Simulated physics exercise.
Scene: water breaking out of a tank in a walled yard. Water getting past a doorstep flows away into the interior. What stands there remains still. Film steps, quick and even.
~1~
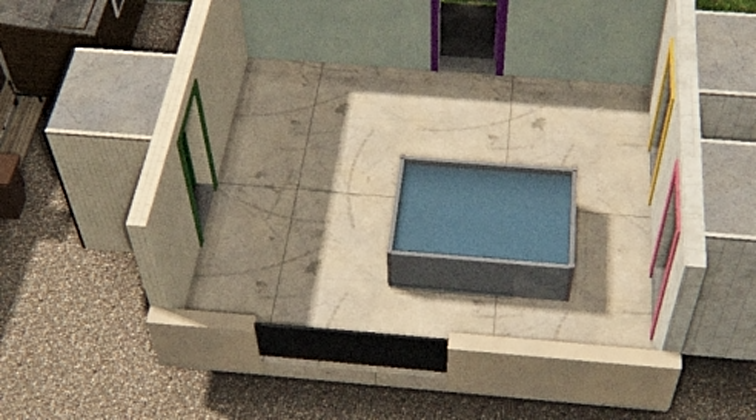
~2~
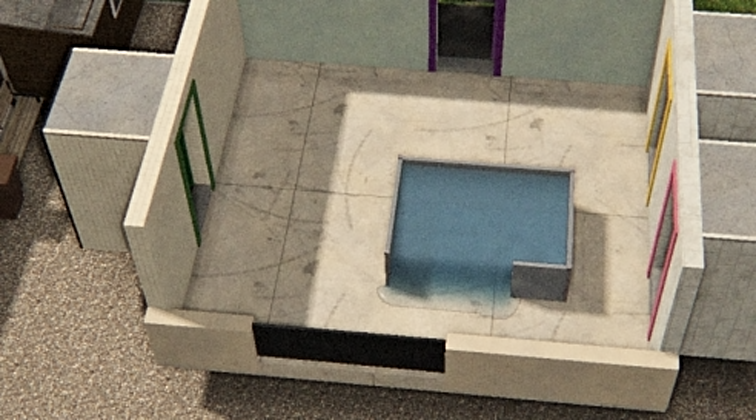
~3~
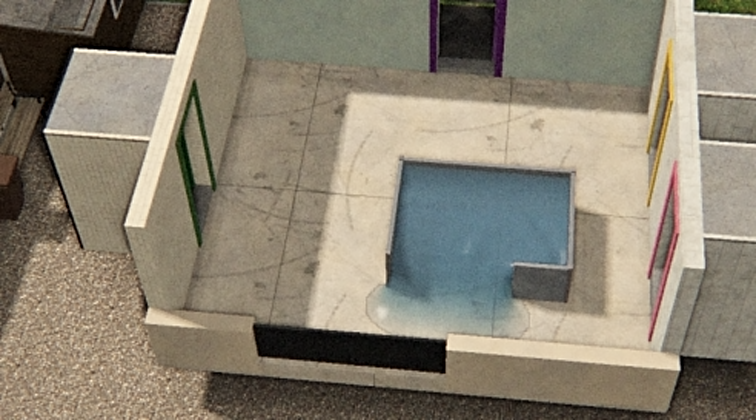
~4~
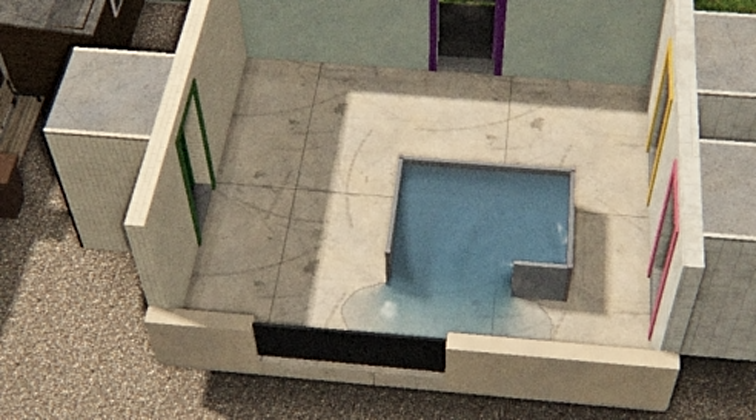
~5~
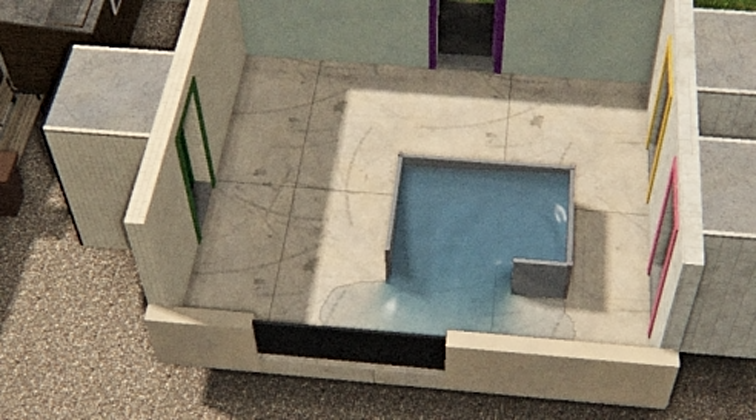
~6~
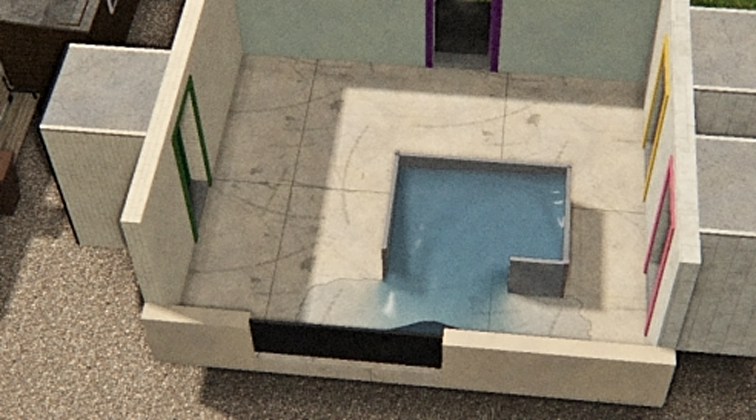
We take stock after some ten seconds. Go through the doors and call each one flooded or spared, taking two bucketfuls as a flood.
Pink door: Spared, green door: Spared, purple door: Flooded, yellow door: Spared.
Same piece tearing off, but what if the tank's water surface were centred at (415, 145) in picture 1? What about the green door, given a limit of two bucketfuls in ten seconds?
As far as I can tell, green stays within limits.
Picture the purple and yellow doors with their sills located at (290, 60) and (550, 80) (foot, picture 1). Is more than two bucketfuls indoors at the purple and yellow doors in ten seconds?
Result - purple surpasses the mark, yellow remains beneath it.
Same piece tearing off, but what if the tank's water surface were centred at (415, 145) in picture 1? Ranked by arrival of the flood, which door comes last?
It would be the purple door.
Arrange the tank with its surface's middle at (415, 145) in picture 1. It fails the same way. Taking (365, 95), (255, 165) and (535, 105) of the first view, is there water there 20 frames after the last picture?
As listed: Untouched, reached, untouched.
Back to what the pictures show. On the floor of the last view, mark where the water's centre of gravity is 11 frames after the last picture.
I'd put it at around (432, 286).
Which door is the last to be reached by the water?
The door marked purple.
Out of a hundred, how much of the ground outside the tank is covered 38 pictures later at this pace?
About 90 per cent.
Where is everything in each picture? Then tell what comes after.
In the first picture, the tank at (484, 213) is whole and still.
In the second picture, the front is at (385, 293), out from the gap at (450, 277).
In the third picture, the front is at (374, 315), out from the gap at (451, 281).
In the fourth picture, the front is at a hidden place, out from the gap at (451, 280).
In the fifth picture, water pours out at (451, 278) and has run to a hidden place.
In the sixth picture, the front is at a hidden place, out from the gap at (447, 277).
A moment on, water covers 20 % of the floor; the pink door not reached, the green door not reached, the purple door not reached, the yellow door not reached.
Next, water covers 35 % of the floor; the pink door wet at the sill, nothing in, the green door wet at the sill, nothing in, the purple door not reached, the yellow door not reached.
Then, water covers 65 % of the floor; the pink door wet at the sill, nothing in, the green door under two buckets in, the purple door not reached, the yellow door wet at the sill, nothing in.
Later, water covers 90 % of the floor; the pink door wet at the sill, nothing in, the green door under two buckets in, the purple door under two buckets in, the yellow door wet at the sill, nothing in.
In the end, water covers 95 % of the floor; the pink door wet at the sill, nothing in, the green door under two buckets in, the purple door far over two buckets in, the yellow door wet at the sill, nothing in.
